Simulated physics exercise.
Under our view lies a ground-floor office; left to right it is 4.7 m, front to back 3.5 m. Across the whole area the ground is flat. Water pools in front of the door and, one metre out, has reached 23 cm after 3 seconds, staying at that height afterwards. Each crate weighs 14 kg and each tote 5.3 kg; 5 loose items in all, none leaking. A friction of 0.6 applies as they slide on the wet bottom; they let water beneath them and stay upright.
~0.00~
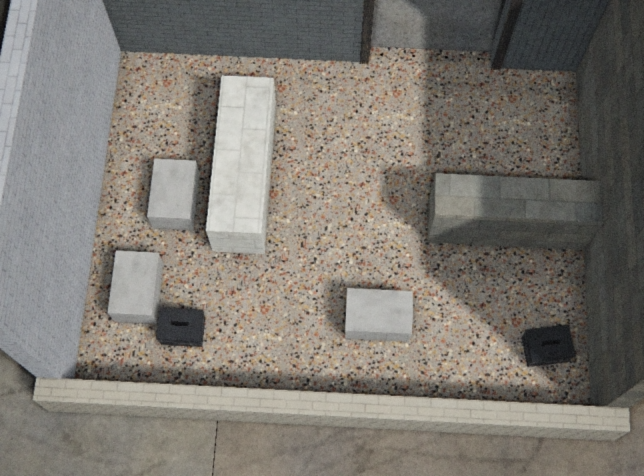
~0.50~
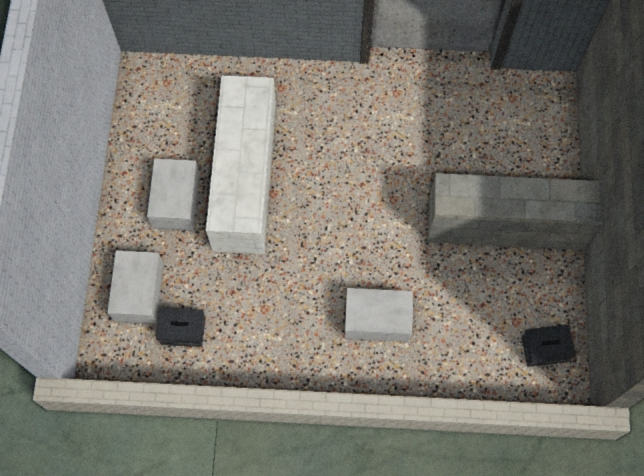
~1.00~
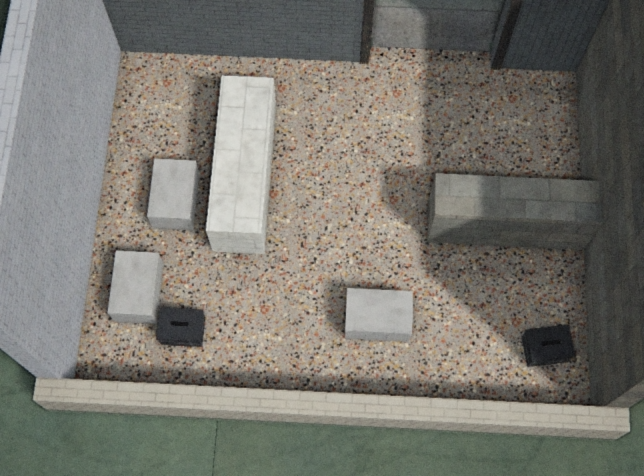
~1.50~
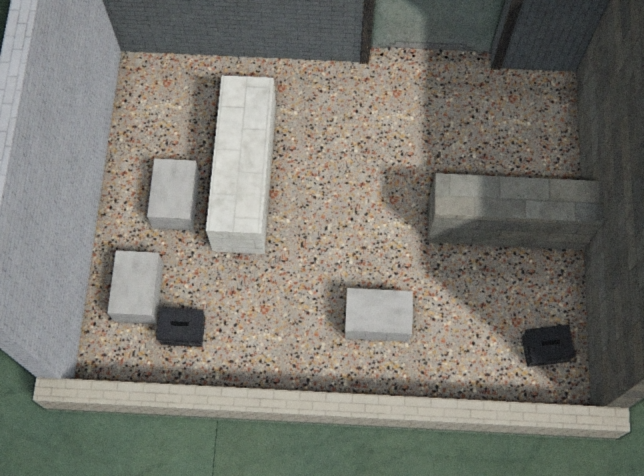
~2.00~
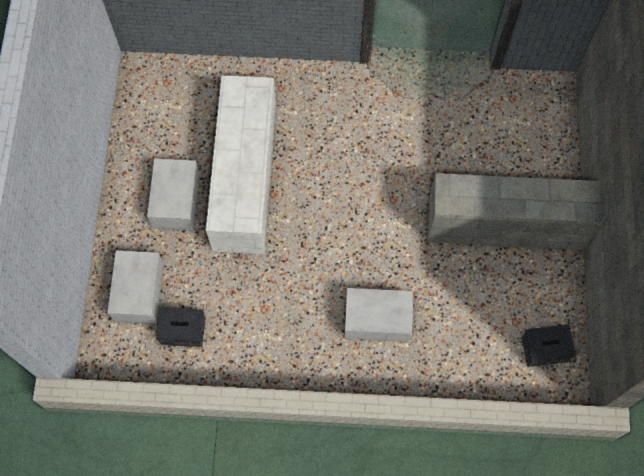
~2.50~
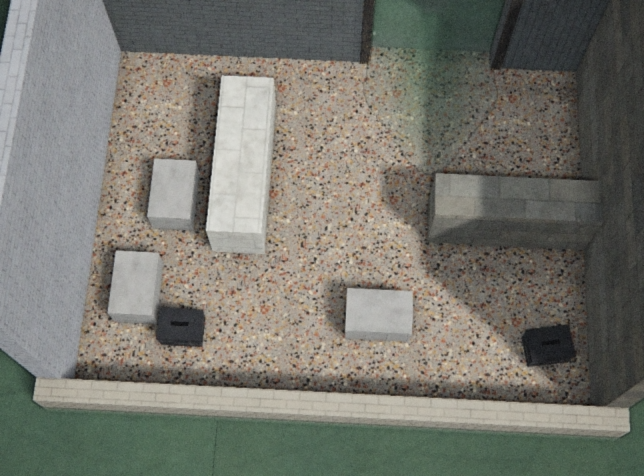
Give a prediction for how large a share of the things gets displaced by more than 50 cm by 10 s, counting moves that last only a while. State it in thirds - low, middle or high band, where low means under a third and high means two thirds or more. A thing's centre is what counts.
High band.
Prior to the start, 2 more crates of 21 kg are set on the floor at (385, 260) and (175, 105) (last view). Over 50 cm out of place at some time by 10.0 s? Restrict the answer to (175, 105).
Below the mark.
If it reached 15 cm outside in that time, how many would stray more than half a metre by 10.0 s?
1.
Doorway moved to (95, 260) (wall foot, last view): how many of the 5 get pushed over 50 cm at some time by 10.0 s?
The answer then is 5.
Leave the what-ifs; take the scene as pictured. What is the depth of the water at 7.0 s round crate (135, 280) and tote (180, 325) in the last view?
Some 4 cm at the first, some 6 cm at the second.
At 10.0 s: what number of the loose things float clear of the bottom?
I count 4.
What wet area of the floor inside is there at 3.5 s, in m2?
Around 4.5 m2 of it.
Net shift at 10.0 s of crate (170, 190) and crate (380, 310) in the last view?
First 40 cm, then 150 cm.
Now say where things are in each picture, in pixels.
In the first picture, a crate at (379, 311) rests on the ground; a crate at (172, 188) rests on the ground; water covers 0.0 m2; 0 of 5 have shifted.
In the second picture, a crate at (379, 311) rests on the ground; a crate at (172, 188), on the bottom; 0.0 m2 under water; 0 of 5 have shifted.
In the third picture, a crate at (379, 311), on the bottom; a crate at (172, 188), on the bottom; 0.0 m2 under water; 0 of 5 have shifted.
In the fourth picture, a crate at (379, 311) rests on the ground; a crate at (172, 188), on the bottom; 0.0 m2 under water; 0 of 5 have shifted.
In the fifth picture, a crate at (379, 311) rests on the ground; a crate at (172, 188) rests on the ground; water covers 0.3 m2; 0 of 5 have shifted.
In the sixth picture, a crate at (379, 311), on the bottom; a crate at (172, 188) rests on the ground; water covers 1.1 m2; 0 of 5 have shifted.
After 3.5 s 0 of 5 are over 50 cm from their spots; 0 afloat.
After 4.5 s 0 of 5 are over 50 cm from their spots; 0 afloat.
After 7.0 s 0 of 5 are over 50 cm from their spots; 1 afloat.
After 10.0 s 4 of 5 are over 50 cm from their spots, and 4 have been at some point; 4 afloat.
